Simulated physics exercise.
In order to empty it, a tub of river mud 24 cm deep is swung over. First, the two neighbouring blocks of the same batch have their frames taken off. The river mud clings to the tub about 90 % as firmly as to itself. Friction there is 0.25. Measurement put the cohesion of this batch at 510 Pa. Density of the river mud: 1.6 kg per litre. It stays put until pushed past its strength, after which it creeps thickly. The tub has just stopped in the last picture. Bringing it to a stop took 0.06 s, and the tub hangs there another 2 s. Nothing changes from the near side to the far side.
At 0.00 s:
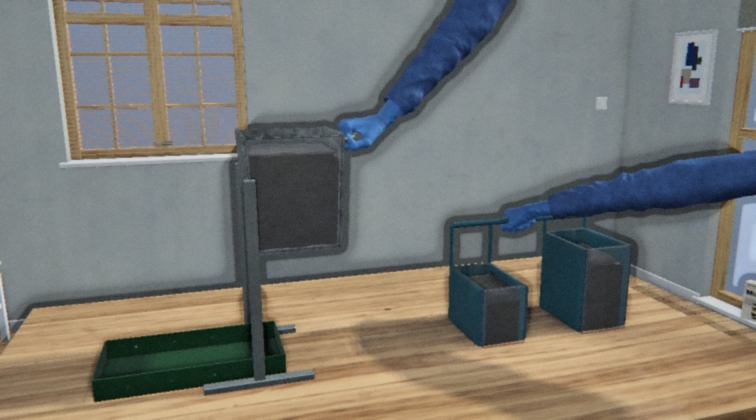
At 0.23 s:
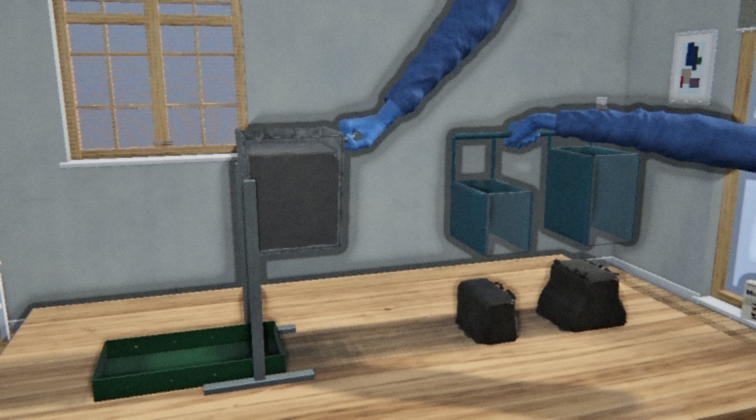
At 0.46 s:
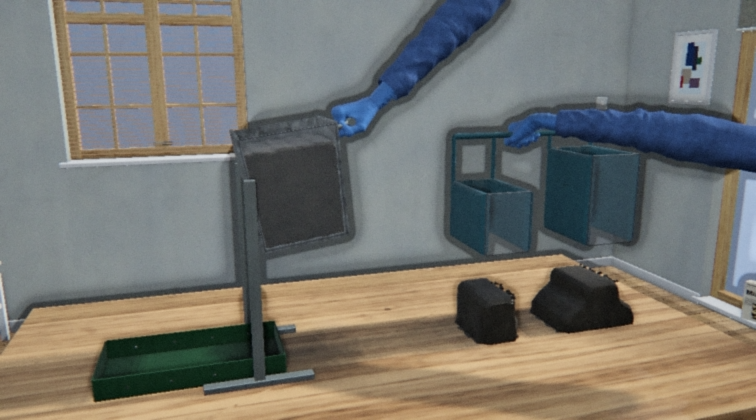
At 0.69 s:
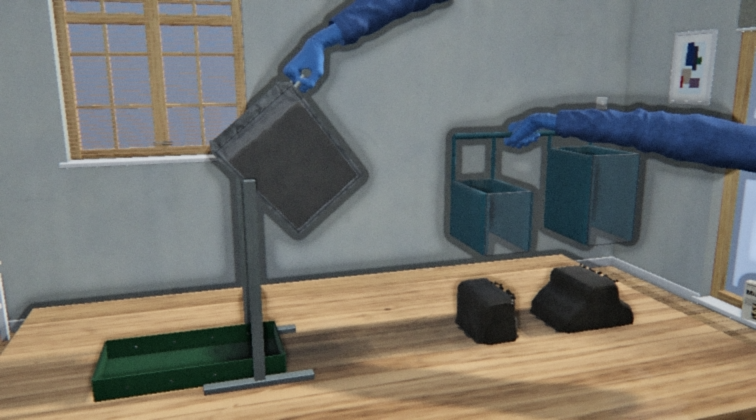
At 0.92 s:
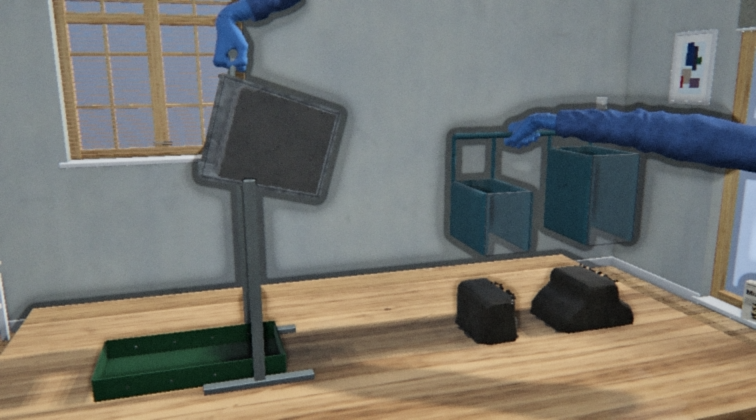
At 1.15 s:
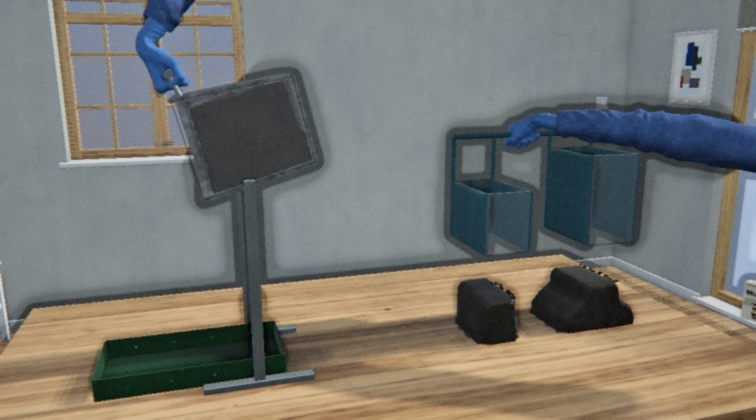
On a wooden tabletop, one gloved hand lifts teal moulds off two dark blocks, which slump, before another tilts a dark tub leftward.
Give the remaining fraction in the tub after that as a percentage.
Close to 32 per cent.
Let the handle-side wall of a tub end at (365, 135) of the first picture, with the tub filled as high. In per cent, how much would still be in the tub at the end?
Near 25 per cent.
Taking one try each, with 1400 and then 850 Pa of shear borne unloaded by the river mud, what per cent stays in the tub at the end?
Expect about 100 in a hundred, then about 50 in a hundred.
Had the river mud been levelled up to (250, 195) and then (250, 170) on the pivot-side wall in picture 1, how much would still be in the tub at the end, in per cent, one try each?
60 %, then 40 %.
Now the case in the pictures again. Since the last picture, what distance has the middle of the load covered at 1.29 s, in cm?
Shift: Some 5 cm.
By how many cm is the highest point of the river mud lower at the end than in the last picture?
13 cm.
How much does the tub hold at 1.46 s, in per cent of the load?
Near 50 in a hundred.
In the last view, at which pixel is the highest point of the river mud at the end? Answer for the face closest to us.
(281, 146).
After 1.29 s, the tub is at 104 degrees and holds 87 %.
After 1.46 s, the tub is at 104 degrees and holds 51 %.
After 1.63 s, the tub is at 104 degrees and holds 34 %.
After 1.80 s, the tub is at 104 degrees and holds 32 %.
After 3.15 s, at the end, the tub is at 104 degrees and holds 32 %.
